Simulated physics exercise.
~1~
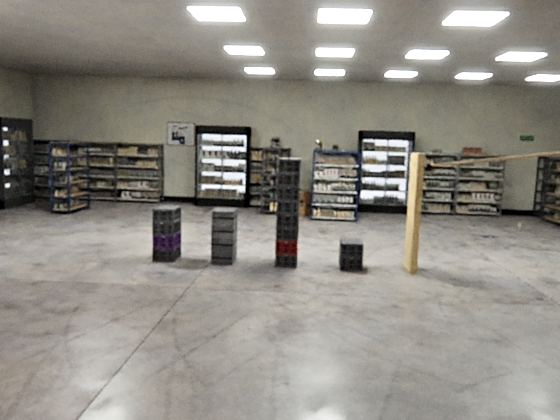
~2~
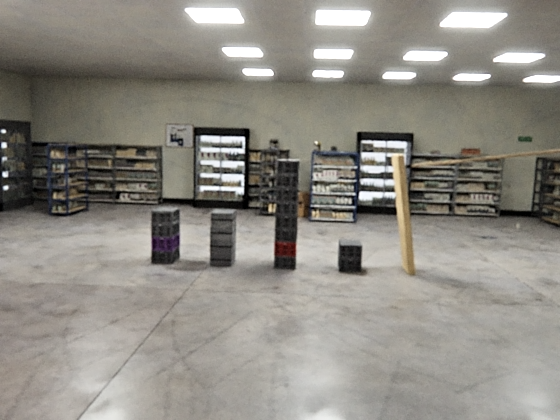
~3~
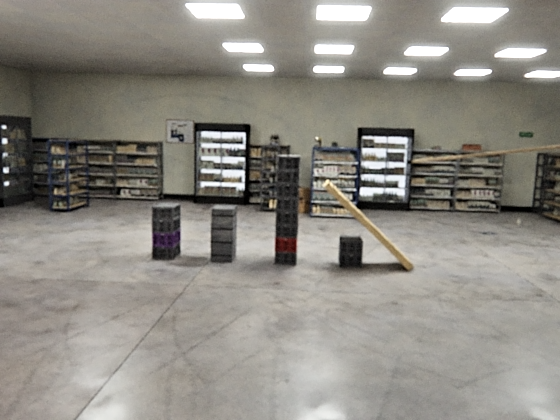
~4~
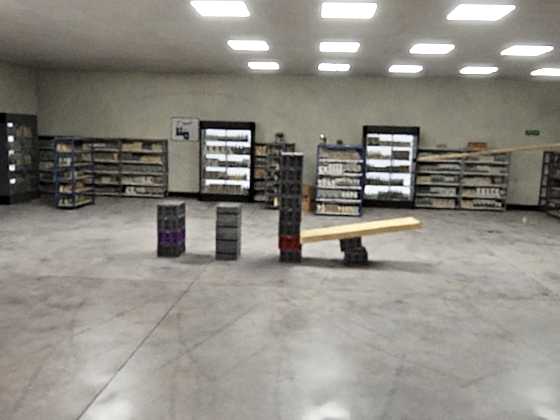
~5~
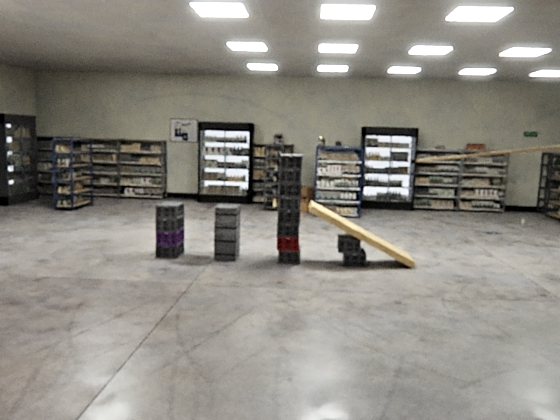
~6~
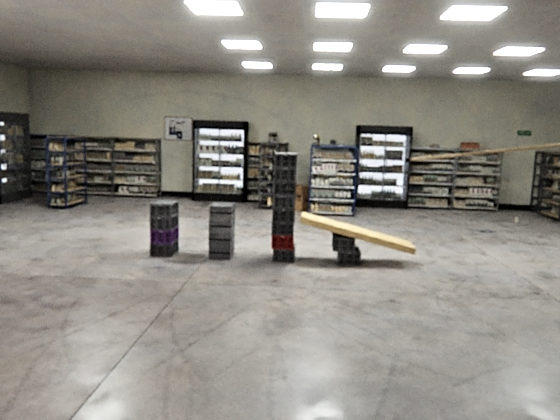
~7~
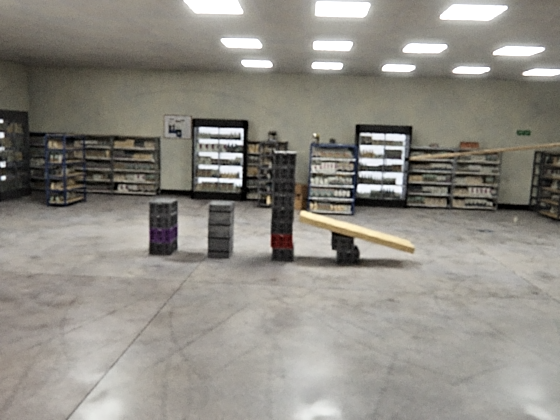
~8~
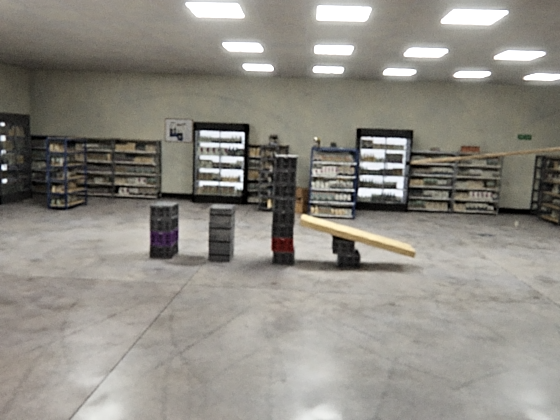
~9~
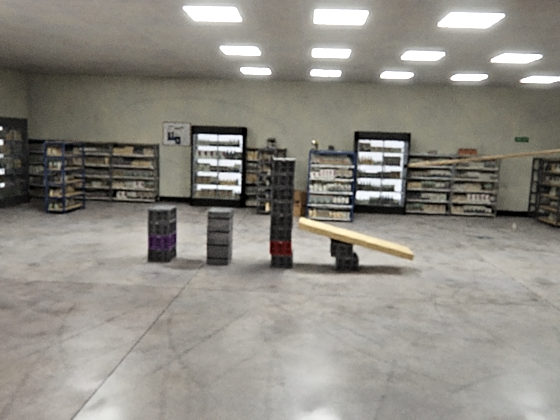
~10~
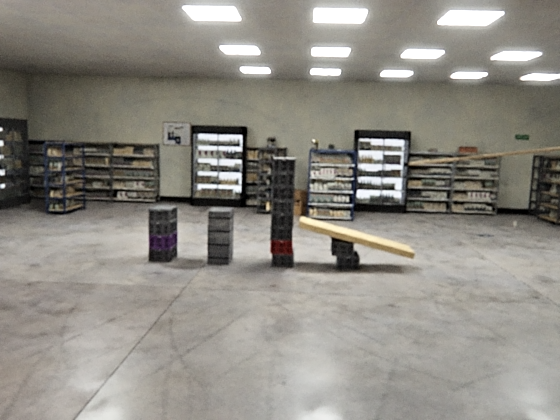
In the video, an upright board beside a row of four crate stacks tips to the left, falls onto the short nearest stack and knocks against the tall one, then rocks and settles at a slant across the short stack, while all the stacks remain standing.
